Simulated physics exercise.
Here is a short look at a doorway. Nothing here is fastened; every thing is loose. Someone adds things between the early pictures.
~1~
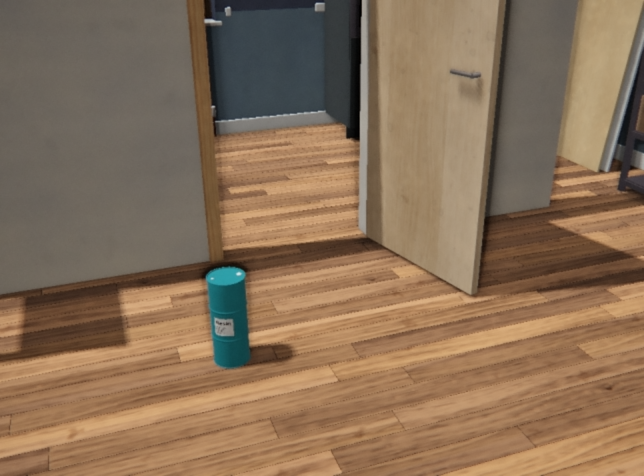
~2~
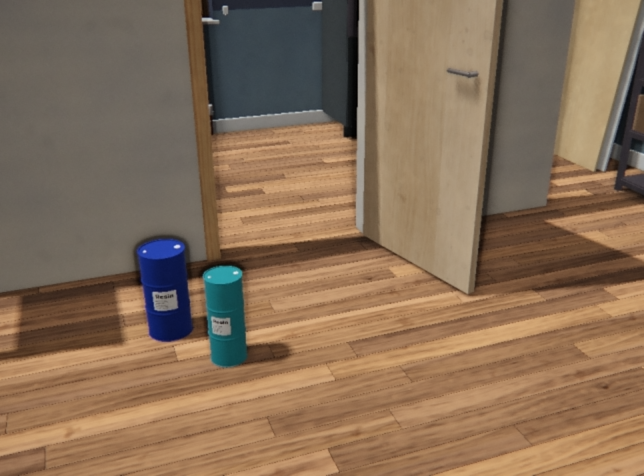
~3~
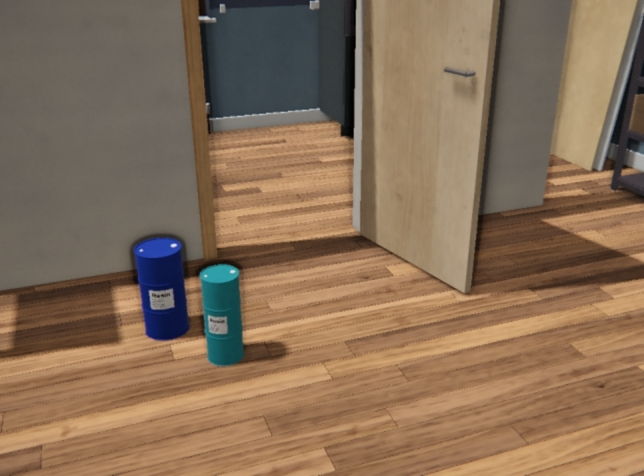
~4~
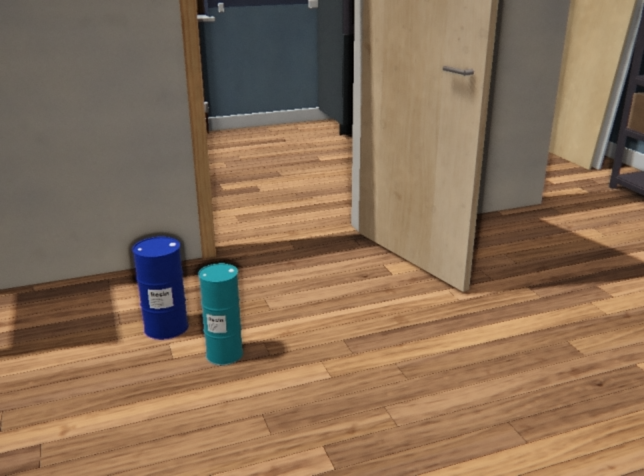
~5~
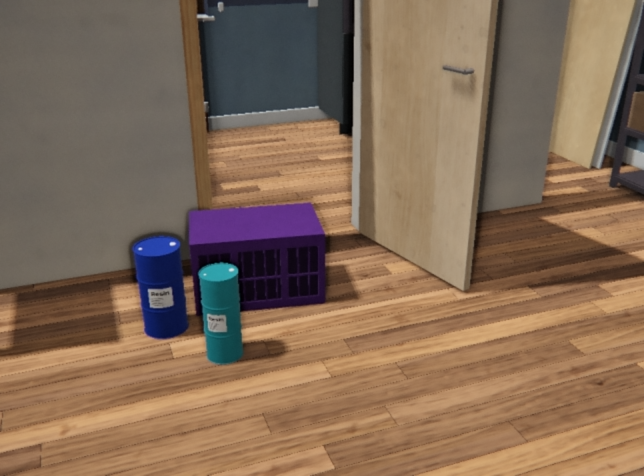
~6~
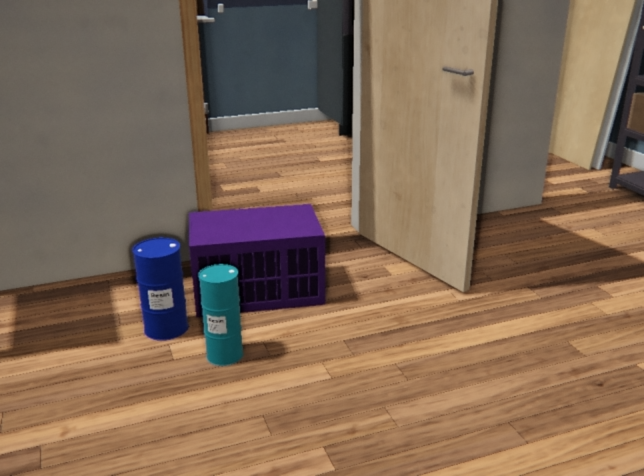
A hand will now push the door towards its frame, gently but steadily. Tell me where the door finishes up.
Turns out the door can't touch the frame at all.
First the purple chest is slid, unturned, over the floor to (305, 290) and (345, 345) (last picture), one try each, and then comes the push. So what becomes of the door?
On the first try the door is obstructed, and on the second it finishes its swing.
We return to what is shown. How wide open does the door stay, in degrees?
It stays open at around 55°.
Then, 0.60 s after the last picture, door at 85°.
Then, 0.90 s after the last picture, door at 64°.
At rest, door at 56°; all 3 in place. Seen from the same camera at the end, purple chest near (255, 258).
